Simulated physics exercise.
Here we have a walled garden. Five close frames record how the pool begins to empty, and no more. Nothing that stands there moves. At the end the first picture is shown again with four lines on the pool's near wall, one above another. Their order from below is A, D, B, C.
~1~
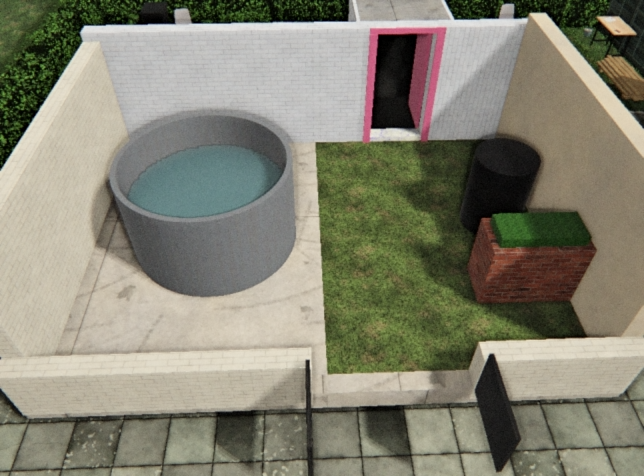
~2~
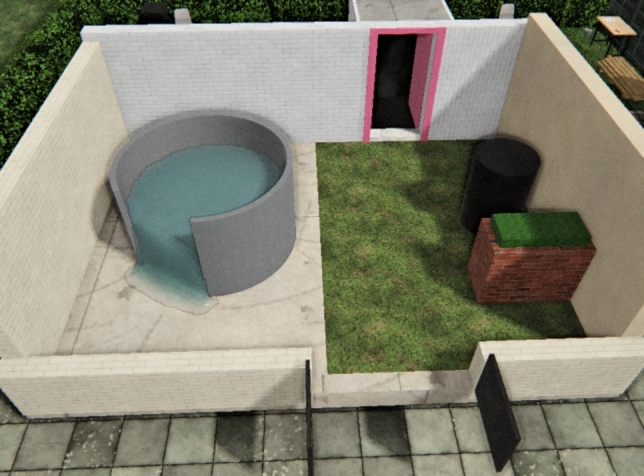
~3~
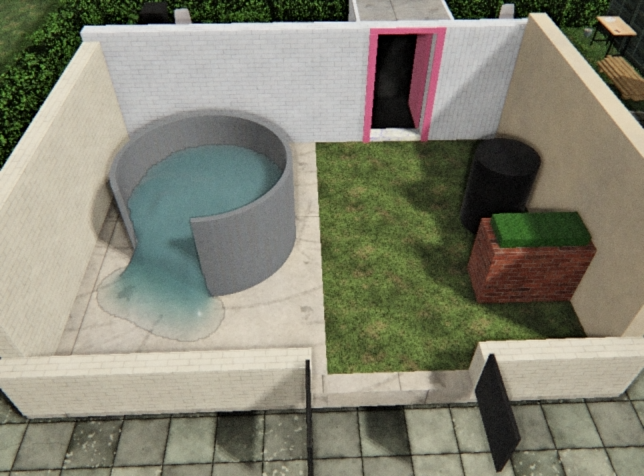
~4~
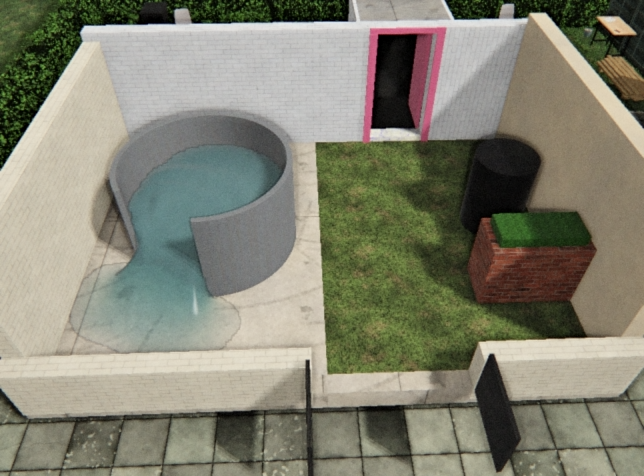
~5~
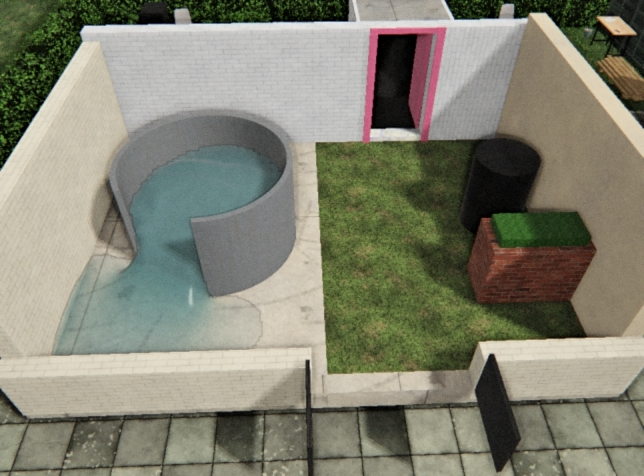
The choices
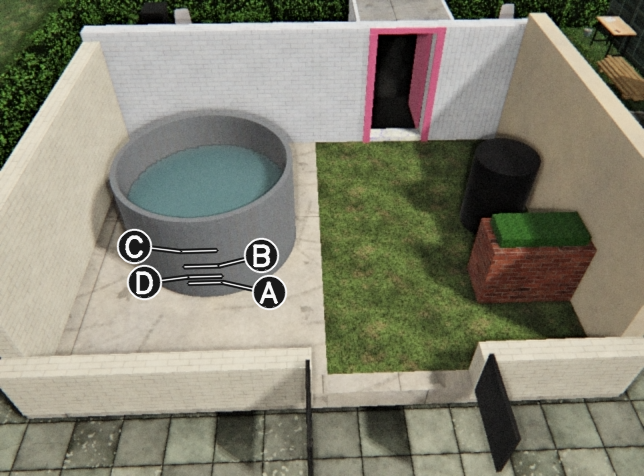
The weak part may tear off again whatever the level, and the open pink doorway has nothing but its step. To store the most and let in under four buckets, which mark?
The limit is C.
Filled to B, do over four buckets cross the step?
No, not at all.
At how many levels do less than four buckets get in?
All of them.
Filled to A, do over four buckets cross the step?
No, that is safe.
On the marked copy, A at (205, 282); B at (201, 266); C at (198, 251); D at (204, 276); from the bottom up A, D, B, C.
For mark A, nothing gets over.
For mark B, nothing gets over.
For mark C, a bucket or two gets in.
For mark D, nothing gets over.
